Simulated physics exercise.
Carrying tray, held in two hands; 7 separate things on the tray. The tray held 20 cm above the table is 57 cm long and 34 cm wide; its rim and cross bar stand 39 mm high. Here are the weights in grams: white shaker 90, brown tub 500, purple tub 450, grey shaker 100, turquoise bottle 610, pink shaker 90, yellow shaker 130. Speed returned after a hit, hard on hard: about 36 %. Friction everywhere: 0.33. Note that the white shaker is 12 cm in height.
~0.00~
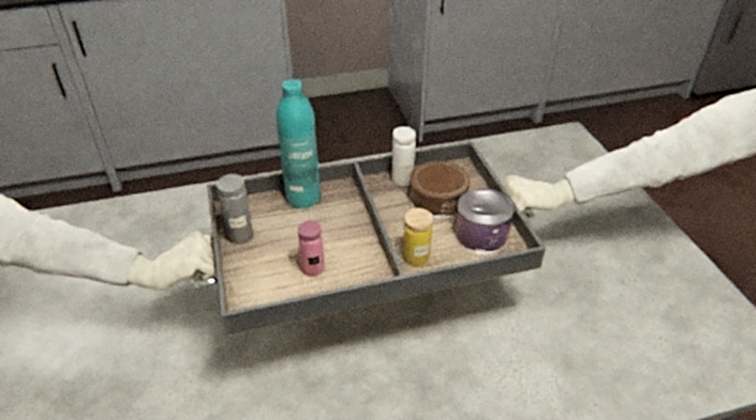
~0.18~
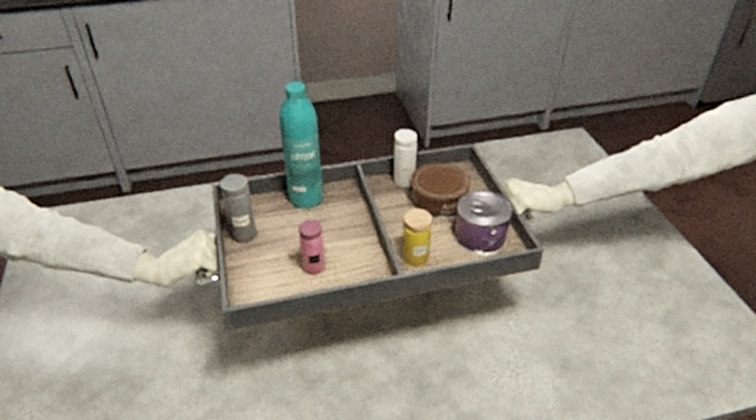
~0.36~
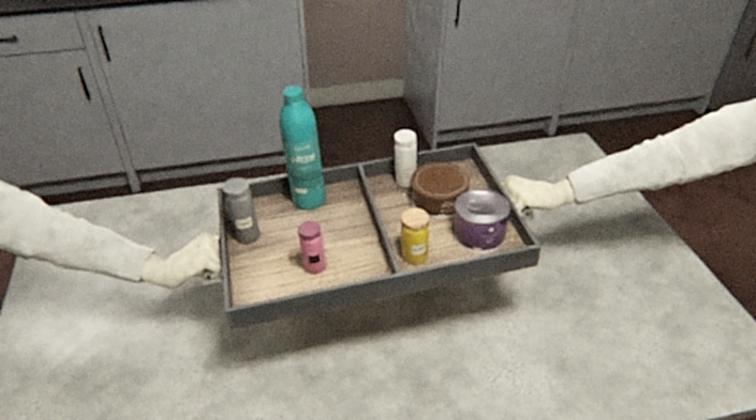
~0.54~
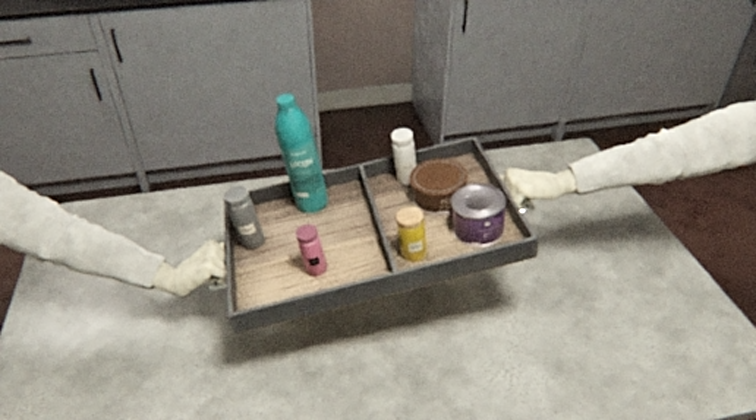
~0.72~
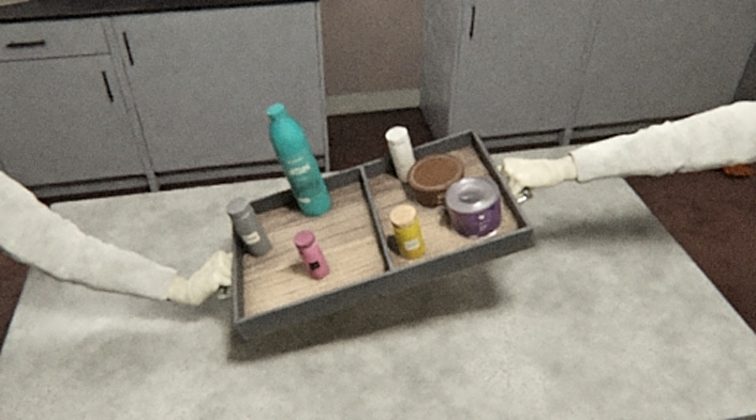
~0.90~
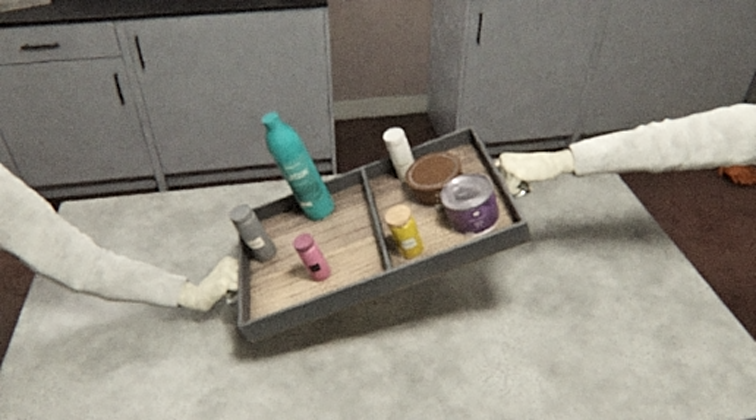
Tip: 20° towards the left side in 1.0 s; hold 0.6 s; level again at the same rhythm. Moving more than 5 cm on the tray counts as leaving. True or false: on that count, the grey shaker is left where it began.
True.
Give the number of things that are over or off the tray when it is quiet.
1.
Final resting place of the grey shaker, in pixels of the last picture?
It settles at around (245, 204).
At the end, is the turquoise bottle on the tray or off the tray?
Turquoise bottle: Goes out of bounds.
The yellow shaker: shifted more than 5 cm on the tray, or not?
In the end the yellow shaker remains stationary.
By 1.30 s, tilt 20°, left edge down; grey shaker 2 cm from its spot near (247, 238); turquoise bottle rocked 58° off its seat; white shaker 3 cm from its spot.
By 1.70 s, tilt 20°, left edge down; turquoise bottle now off the tray; grey shaker 2 cm from its spot near (247, 238); pink shaker 9 cm from its spot.
When it is over (3.2 s), off the tray, turquoise bottle; not toppled but over 5 cm from the start, white shaker, brown tub, purple tub and pink shaker; the other 2 within 5 cm of the start. End places, in pixels of the last picture, grey shaker near (245, 204).
